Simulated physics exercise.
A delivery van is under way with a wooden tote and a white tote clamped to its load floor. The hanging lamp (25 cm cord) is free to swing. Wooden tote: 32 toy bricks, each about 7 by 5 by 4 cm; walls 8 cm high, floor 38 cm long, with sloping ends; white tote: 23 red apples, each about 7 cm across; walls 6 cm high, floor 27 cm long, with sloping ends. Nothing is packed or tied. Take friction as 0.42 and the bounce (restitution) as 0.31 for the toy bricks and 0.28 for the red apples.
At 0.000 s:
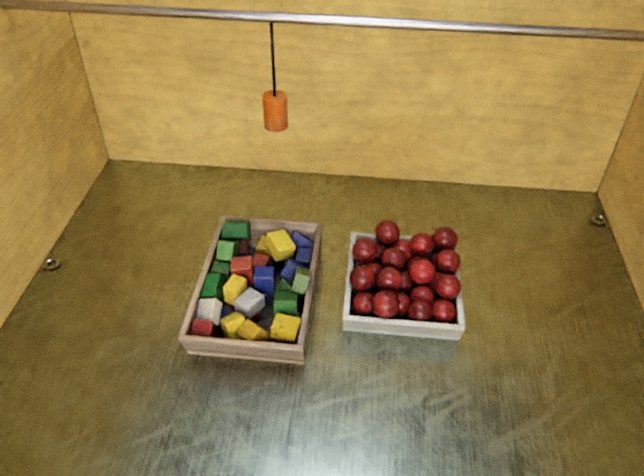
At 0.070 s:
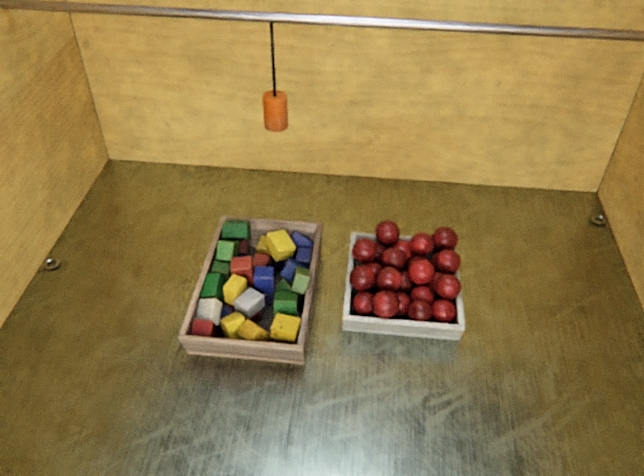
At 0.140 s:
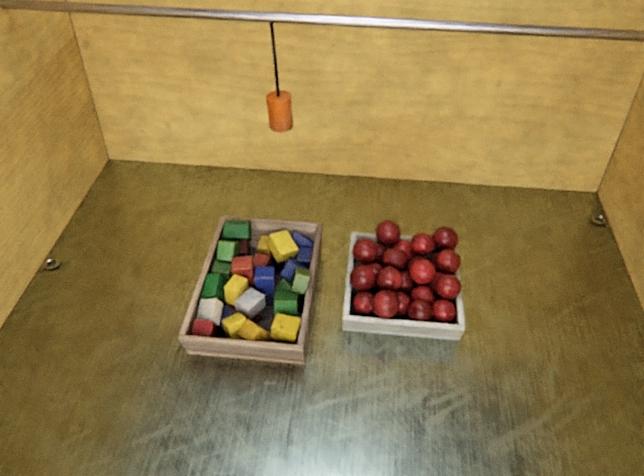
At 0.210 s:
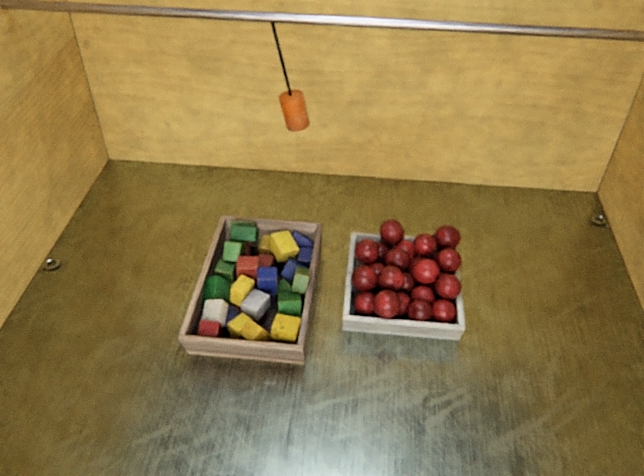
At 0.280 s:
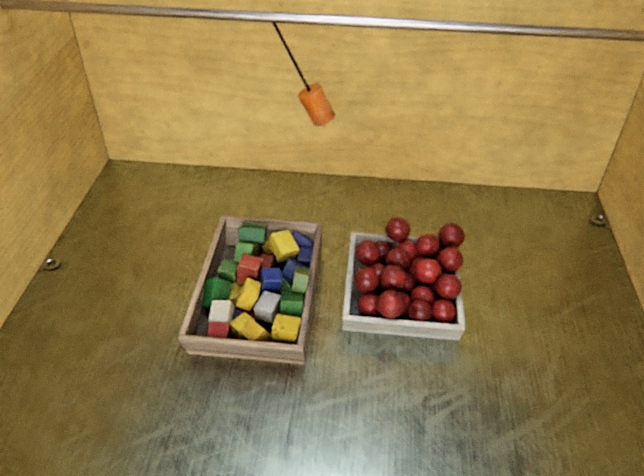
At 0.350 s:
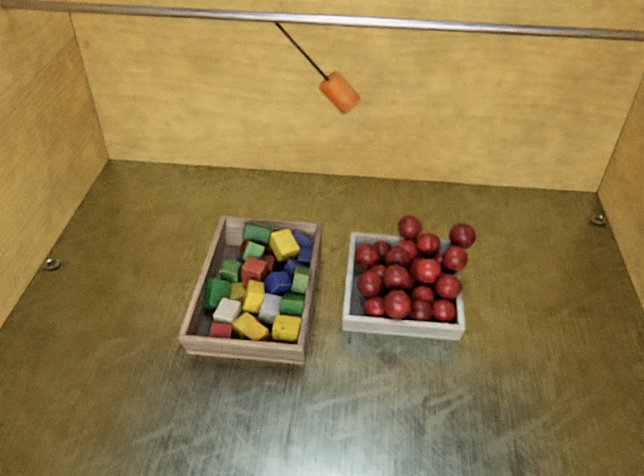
Orange cylinder on a cord swinging right as coloured blocks and round red objects shift rightward, one red object crossing its tote's rim.
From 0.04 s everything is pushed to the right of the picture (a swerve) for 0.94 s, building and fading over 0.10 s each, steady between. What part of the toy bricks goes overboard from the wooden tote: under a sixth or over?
It sheds less than a sixth of them.
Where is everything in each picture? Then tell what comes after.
In the first picture (places track the rim corner closest to us here), wooden tote (300, 345); white tote (462, 325); lamp cord 0° off upright; all still inside.
Wooden tote (300, 345); lamp cord 0° off upright, in the second picture.
Wooden tote (300, 345); lamp cord 3° off upright, in the third picture.
Wooden tote (300, 345); lamp cord 12° off upright, in the fourth picture.
Wooden tote (300, 345); lamp cord 26° off upright, in the fifth picture.
Wooden tote (300, 345); white tote (462, 325); lamp cord 42° off upright; 1 out, the lowest apple at (462, 236), in the sixth picture.
After 0.55 s, the wooden tote has all 32 and the white tote is down by 3 of 23.
After 0.79 s, the wooden tote has all 32 and the white tote is down by 5 of 23.
After 1.14 s, the wooden tote has all 32 and the white tote is down by 7 of 23.
Final count (at 1.58 s), the wooden tote has all 32 and the white tote is down by 7 of 23. Asked share, 0 of 32, 0 per cent.
